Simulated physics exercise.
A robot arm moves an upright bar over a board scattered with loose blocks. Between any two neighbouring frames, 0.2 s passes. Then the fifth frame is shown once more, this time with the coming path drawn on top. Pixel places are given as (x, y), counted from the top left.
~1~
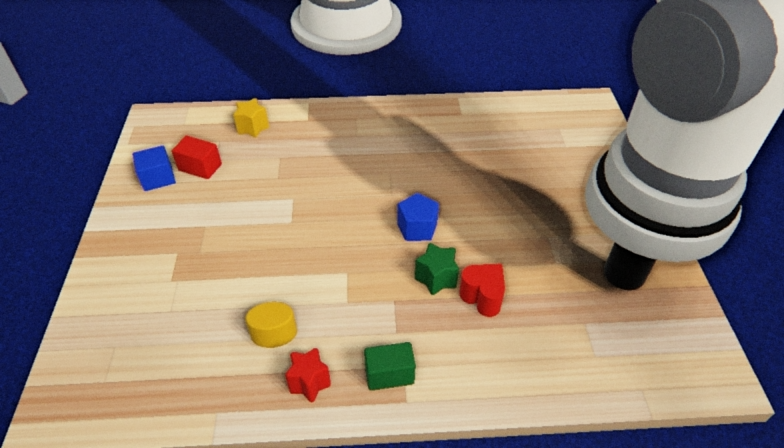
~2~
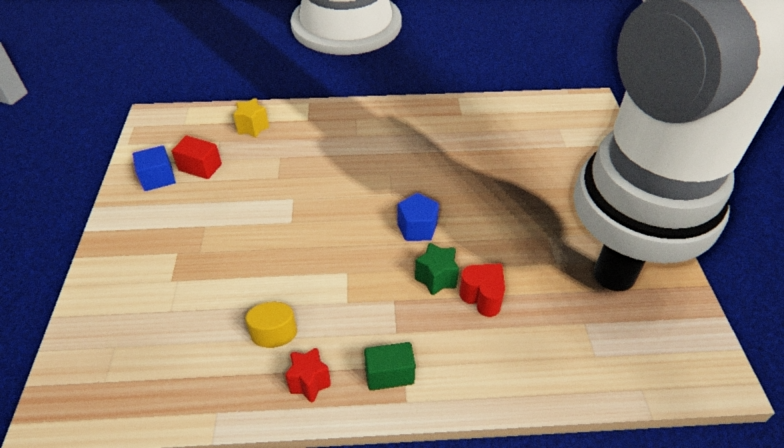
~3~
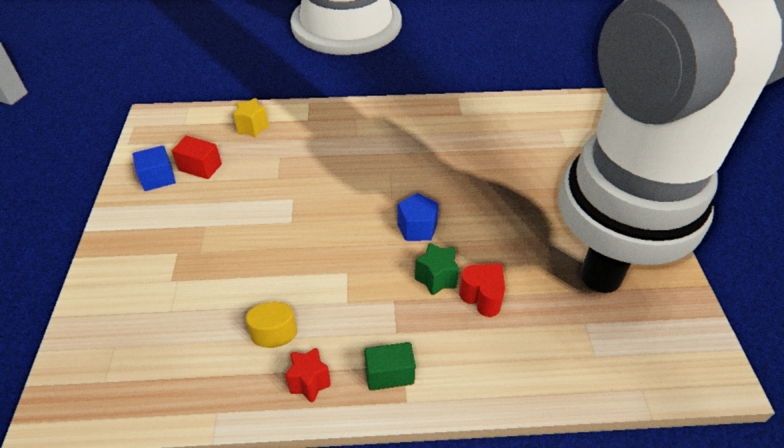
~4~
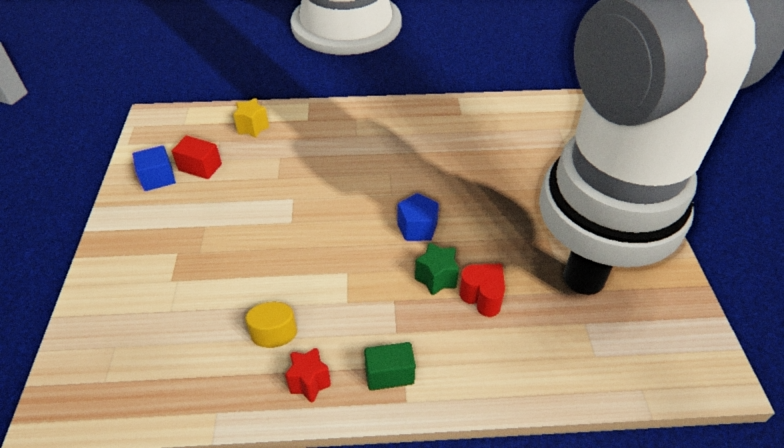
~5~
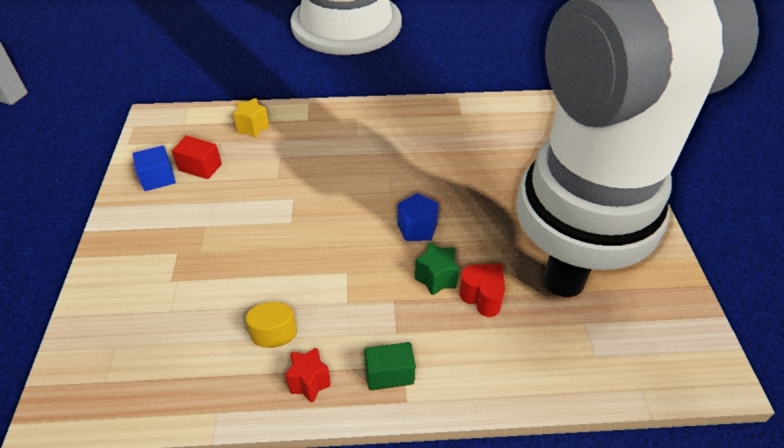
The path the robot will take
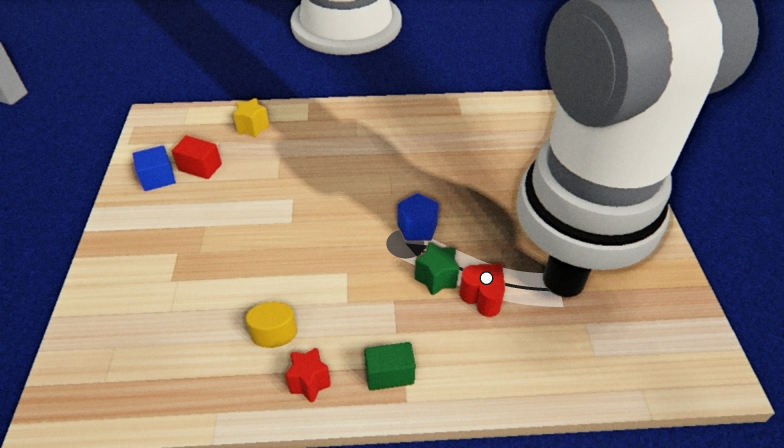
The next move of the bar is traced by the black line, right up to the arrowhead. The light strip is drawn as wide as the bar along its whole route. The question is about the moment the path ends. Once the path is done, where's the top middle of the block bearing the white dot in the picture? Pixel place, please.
Around (464, 284).
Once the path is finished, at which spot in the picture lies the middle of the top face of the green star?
Its top middle: (407, 256).
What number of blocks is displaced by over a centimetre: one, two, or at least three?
Blocks displaced: At least 3.
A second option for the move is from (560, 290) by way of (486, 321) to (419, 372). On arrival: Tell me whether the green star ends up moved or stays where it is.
Somewhere new.
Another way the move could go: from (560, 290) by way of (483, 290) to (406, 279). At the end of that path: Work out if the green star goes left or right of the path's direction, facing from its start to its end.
It moves right.
The line goes from (560, 290) over (477, 276) to (405, 244); the dot is on the red heart-shaped block.
The first path, step by step. One third of the way, bar (505, 275); red heart-shaped block (477, 280), turned 25° anticlockwise.
Two thirds of the way, bar (453, 256); green star (422, 257), turned 20° anticlockwise; red heart-shaped block (464, 284), turned 55° anticlockwise.
At the end, bar (406, 234); blue five-sided block (412, 196), turned 15° clockwise; green star (407, 256), turned 65° anticlockwise; red heart-shaped block (464, 284), turned 55° anticlockwise.
